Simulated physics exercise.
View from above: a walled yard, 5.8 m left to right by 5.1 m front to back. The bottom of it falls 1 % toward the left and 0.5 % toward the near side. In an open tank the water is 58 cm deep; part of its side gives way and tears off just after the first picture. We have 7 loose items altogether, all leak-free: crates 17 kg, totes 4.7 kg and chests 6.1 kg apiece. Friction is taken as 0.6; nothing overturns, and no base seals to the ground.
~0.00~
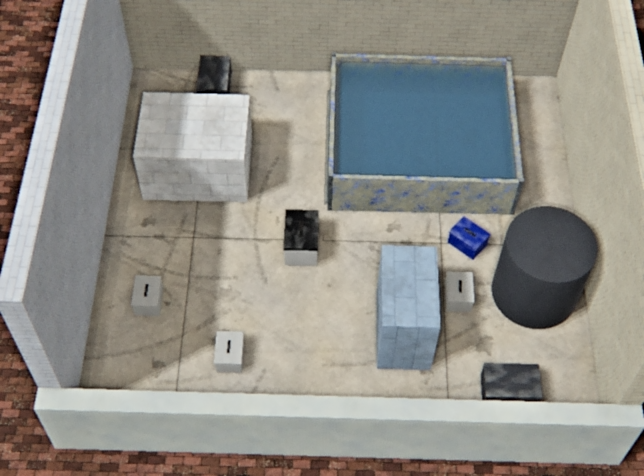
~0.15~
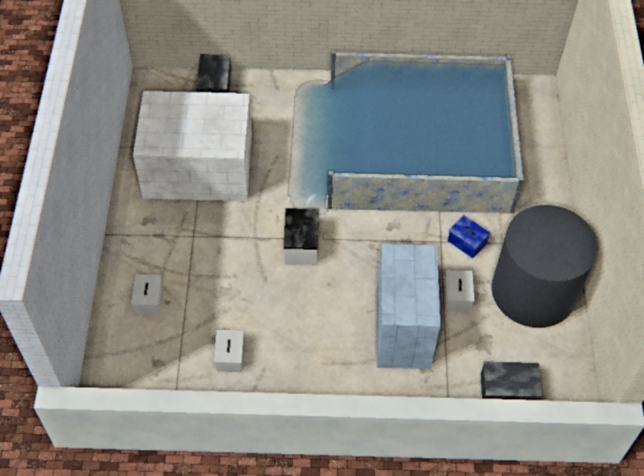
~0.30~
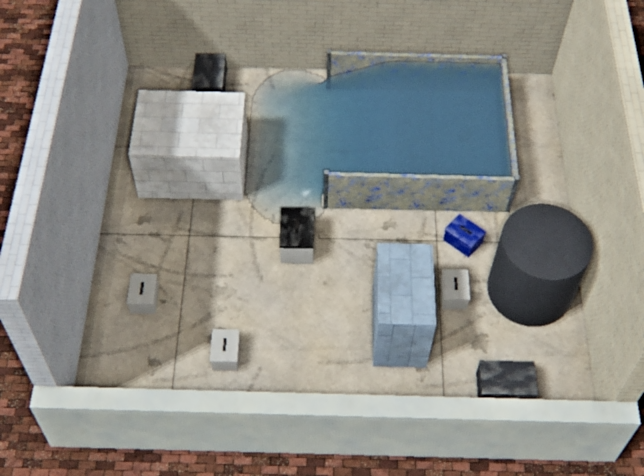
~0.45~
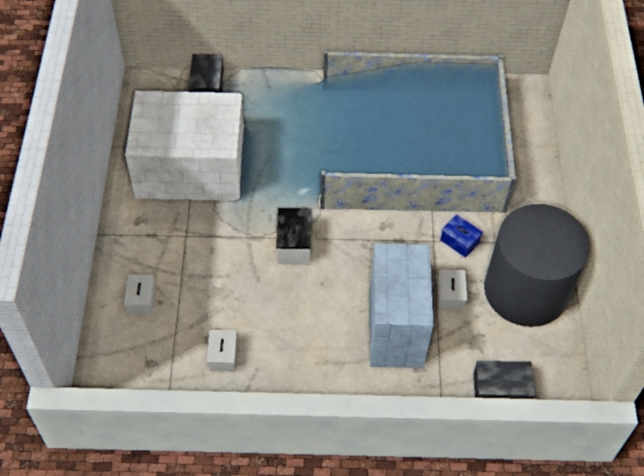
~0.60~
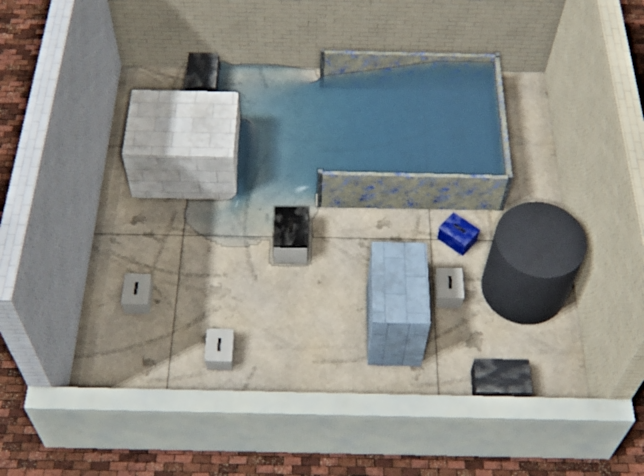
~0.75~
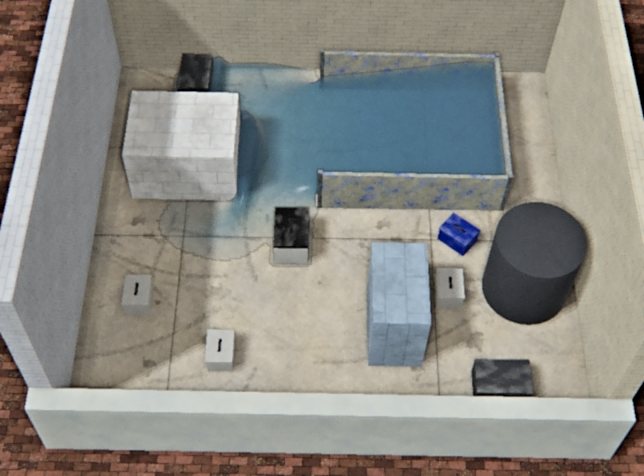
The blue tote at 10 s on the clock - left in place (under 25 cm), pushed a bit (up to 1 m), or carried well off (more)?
Pushed a bit.
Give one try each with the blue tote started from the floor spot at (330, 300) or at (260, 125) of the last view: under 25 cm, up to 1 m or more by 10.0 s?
From the first place it goes well off; from the second it goes well off.
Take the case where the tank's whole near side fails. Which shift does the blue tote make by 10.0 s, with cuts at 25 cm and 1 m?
Note: Blue tote swept well away.
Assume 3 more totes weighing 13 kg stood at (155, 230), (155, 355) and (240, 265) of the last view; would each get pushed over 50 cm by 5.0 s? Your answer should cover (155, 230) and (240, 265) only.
In that order: Under, over.
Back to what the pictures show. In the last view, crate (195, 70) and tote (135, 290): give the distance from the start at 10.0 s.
100 cm and 200 cm, respectively.
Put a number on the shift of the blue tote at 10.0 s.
Some 50 cm, give or take.
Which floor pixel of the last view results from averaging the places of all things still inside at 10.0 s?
Averaged position, last view: Near pixel (272, 276).
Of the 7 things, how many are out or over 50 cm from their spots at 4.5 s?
I get 4.
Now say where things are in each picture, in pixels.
In the first picture, the blue tote at (470, 233), on the bottom; water covers 4.2 m2; 0 of 7 have shifted.
In the second picture, the blue tote at (470, 231), on the bottom; water covers 5.1 m2; 0 of 7 have shifted.
In the third picture, the blue tote at (466, 230) rests on the ground; water covers 6.4 m2; 0 of 7 have shifted.
In the fourth picture, the blue tote at (463, 231), on the bottom; 7.3 m2 under water; 0 of 7 have shifted.
In the fifth picture, the blue tote at (460, 229), on the bottom; 8.0 m2 under water; 0 of 7 have shifted.
In the sixth picture, the blue tote at (460, 229) rests on the ground; water covers 8.8 m2; 1 of 7 have shifted.
After 2.0 s the blue tote is near (460, 229), 0.0 m from its start, aground; 2 afloat.
After 4.5 s the blue tote is near (460, 229), 0.0 m from its start, aground; 3 afloat.
After 7.0 s the blue tote is near (475, 231), 0.2 m from its start, afloat; 5 afloat.
After 10.0 s the blue tote is near (468, 264), 0.5 m from its start, afloat; 7 afloat.
